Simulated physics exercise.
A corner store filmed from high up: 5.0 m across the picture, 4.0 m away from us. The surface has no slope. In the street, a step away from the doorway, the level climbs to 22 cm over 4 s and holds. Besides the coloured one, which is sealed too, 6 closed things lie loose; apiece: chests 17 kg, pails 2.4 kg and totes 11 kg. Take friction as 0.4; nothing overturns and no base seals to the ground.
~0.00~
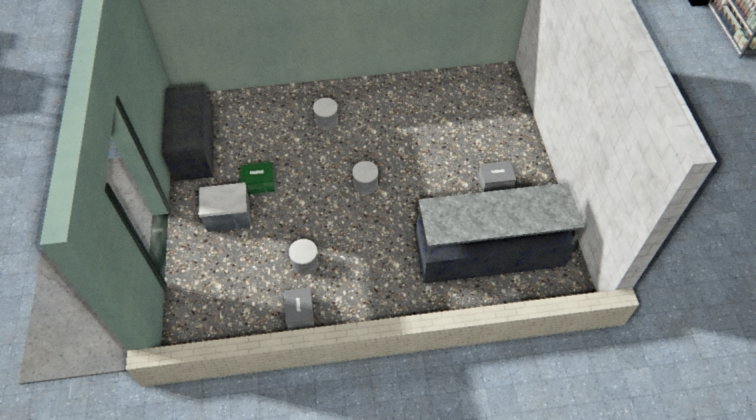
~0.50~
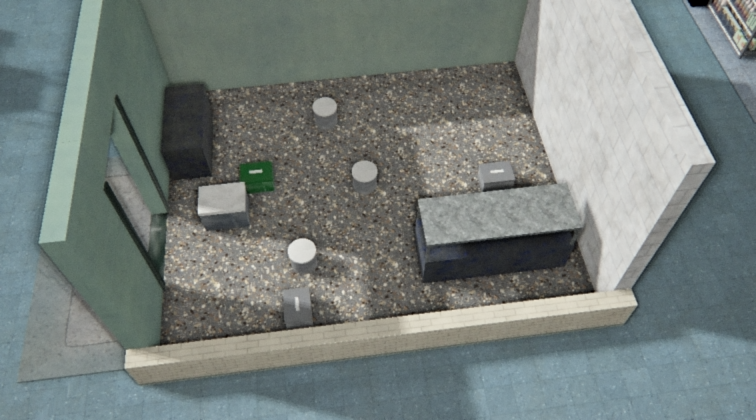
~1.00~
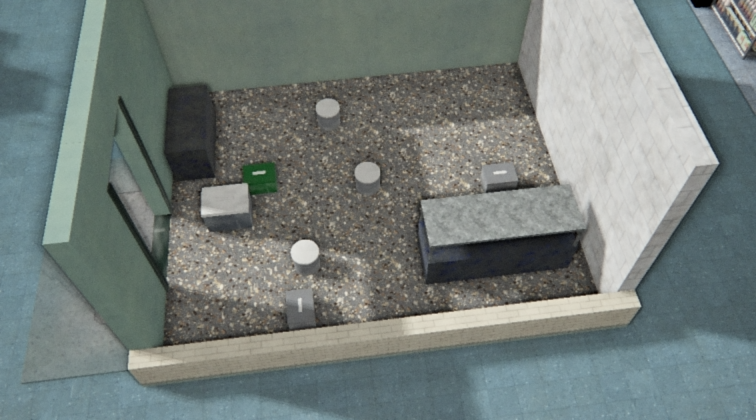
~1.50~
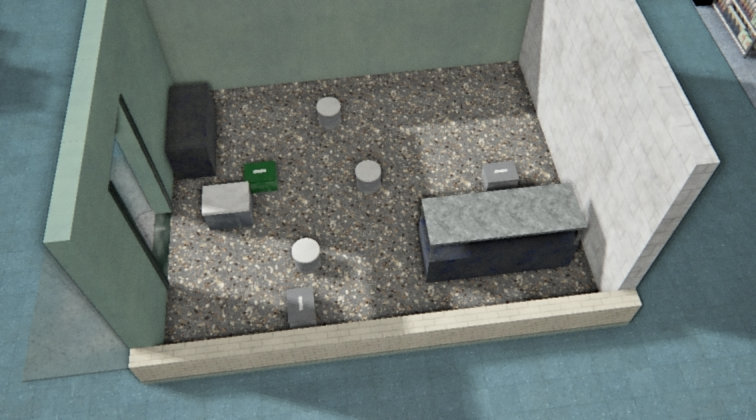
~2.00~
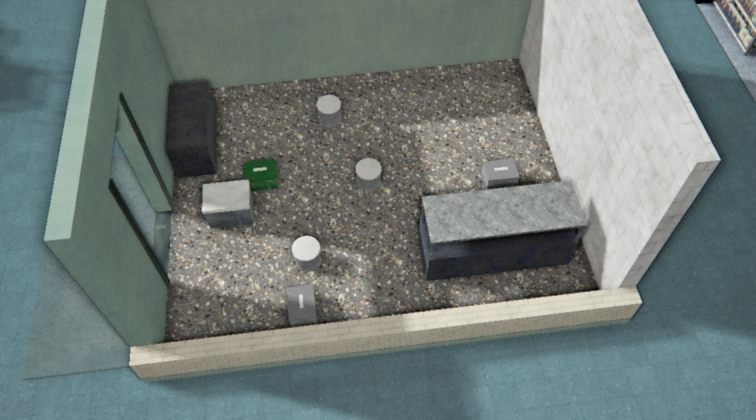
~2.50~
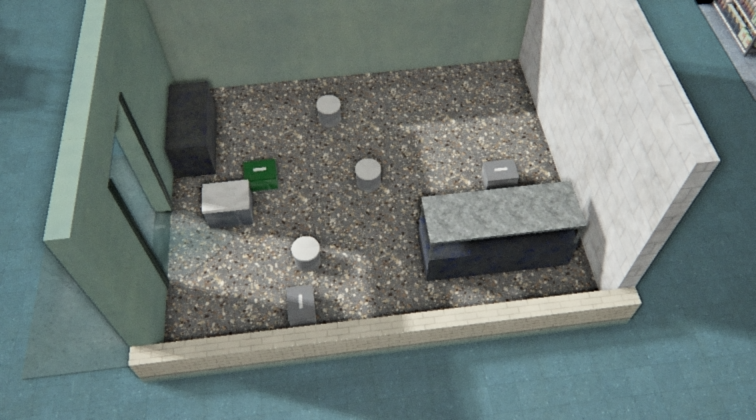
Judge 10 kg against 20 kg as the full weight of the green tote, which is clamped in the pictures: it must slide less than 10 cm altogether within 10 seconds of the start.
For it, only the higher weight holds it.
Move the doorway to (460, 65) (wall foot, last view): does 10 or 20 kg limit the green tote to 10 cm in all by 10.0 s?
In that case the lower weight is enough.
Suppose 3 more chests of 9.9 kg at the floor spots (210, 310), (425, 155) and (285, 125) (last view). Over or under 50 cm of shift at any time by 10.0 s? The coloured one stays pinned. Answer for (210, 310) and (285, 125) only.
In turn: Less, less.
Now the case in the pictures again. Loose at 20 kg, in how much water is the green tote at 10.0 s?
Roughly 5 cm.
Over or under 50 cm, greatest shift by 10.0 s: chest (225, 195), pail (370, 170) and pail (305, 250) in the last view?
In turn: More, over, more.
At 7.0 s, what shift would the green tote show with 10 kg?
About 50 cm.
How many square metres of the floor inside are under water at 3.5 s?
Roughly 2.5 m2.
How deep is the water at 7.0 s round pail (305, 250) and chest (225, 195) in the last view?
About 4 and 5 cm.
After 3.5 s the green tote would be 0 cm from its start with 10 kg and 0 cm from its start with 20 kg; 0 cm of water round it then.
After 4.5 s the green tote would be 0 cm from its start with 10 kg and 0 cm from its start with 20 kg; 2 cm of water round it then.
After 7.0 s the green tote would be 54 cm from its start with 10 kg and 0 cm from its start with 20 kg; 5 cm of water round it then.
After 10.0 s the green tote would be 54 cm from its start with 10 kg and 0 cm from its start with 20 kg; 5 cm of water round it then.
